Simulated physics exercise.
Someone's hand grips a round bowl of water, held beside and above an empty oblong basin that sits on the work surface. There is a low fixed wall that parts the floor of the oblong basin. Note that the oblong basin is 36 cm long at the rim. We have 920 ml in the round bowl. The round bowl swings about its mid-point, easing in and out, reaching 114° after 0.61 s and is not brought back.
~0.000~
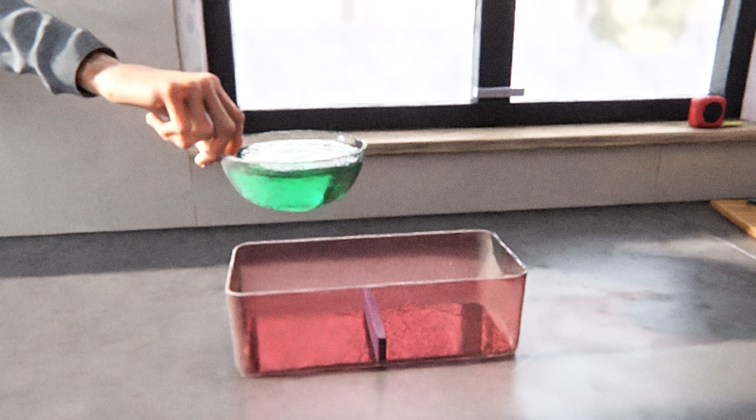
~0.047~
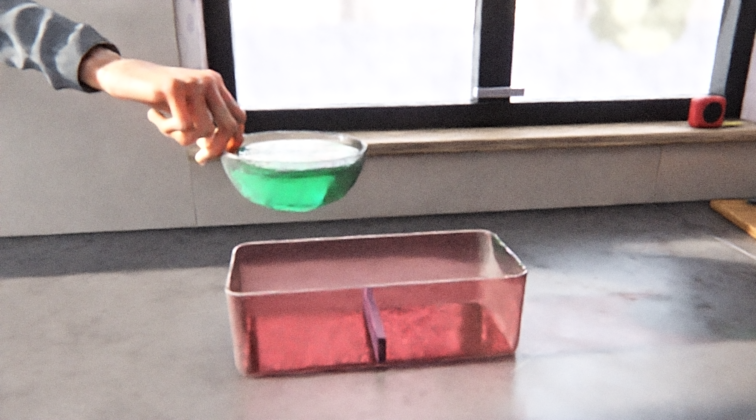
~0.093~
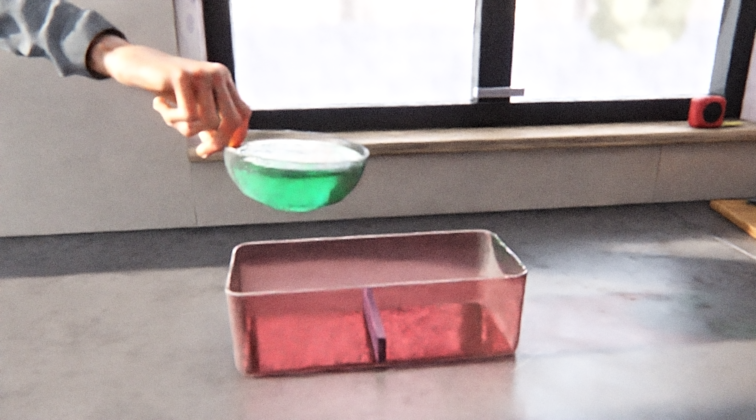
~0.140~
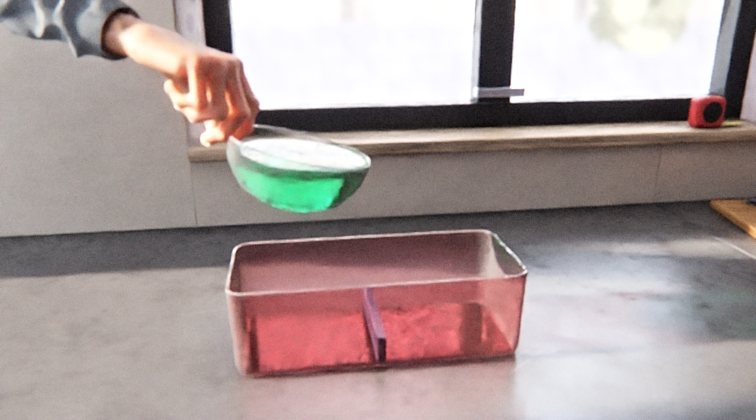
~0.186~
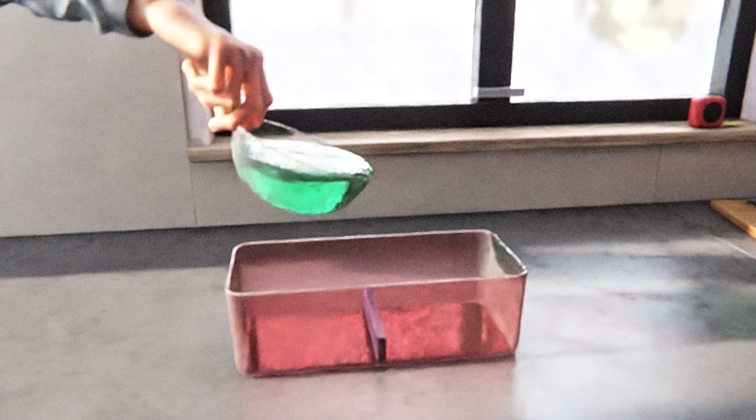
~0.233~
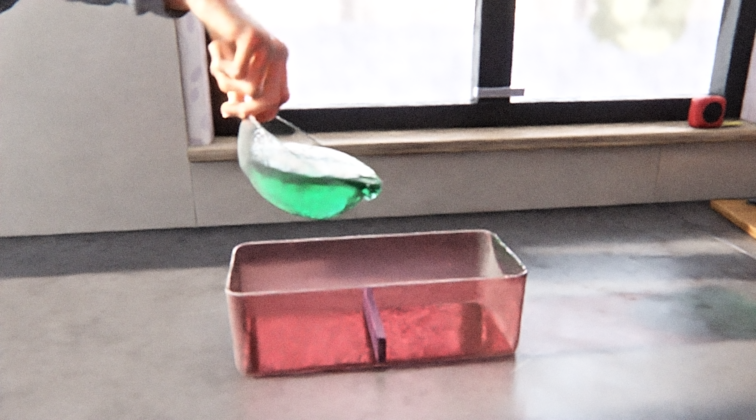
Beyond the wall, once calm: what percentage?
58 out of 100.
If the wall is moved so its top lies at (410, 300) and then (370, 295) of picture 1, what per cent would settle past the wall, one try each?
In order, 30 and 70 per cent.
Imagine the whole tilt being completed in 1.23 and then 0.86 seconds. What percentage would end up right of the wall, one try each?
About 75 %, then about 75 %.
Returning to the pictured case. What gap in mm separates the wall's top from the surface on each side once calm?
Close to 22 mm left and close to 16 mm right.
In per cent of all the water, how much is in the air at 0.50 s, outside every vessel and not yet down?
At that moment, about 16 percent.
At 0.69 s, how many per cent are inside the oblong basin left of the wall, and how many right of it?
I'd say some 26 in a hundred on the left and 56 on the right.
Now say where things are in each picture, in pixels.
In the first picture, it leans 0°; its right rim is at (364, 145); the water meets the walls at (225, 156) and (361, 151); the oblong basin's rim runs from (231, 269) to (509, 252); the wall's top is at (374, 310).
In the second picture, it leans 2°; its right rim is at (365, 147); the water meets the walls at (225, 155) and (361, 152).
In the third picture, it leans 6°; its right rim is at (367, 152); the water meets the walls at (227, 152) and (363, 156).
In the fourth picture, it leans 14°; its right rim is at (369, 162); the water meets the walls at (231, 149) and (366, 158).
In the fifth picture, it leans 24°; its right rim is at (369, 174); the water meets the walls at (236, 149) and (368, 168); 2 per cent is over the edge.
In the sixth picture, it leans 36°; its right rim is at (367, 189); the water meets the walls at (242, 152) and (348, 168); 10 per cent is over the edge.
By 0.50 s the tilt is 104° and 4 per cent is still to pour, 12 is left of the wall and 69 right of it.
By 0.69 s the tilt is 114° and 0 per cent is still to pour, 25 is left of the wall and 56 right of it.
By 0.89 s the tilt is 114° and 0 per cent is still to pour, 31 is left of the wall and 65 right of it.
By 1.11 s the tilt is 114° and 0 per cent is still to pour, 37 is left of the wall and 60 right of it.
At rest 38 per cent lies left of the wall, 58 right of it and 4 outside.
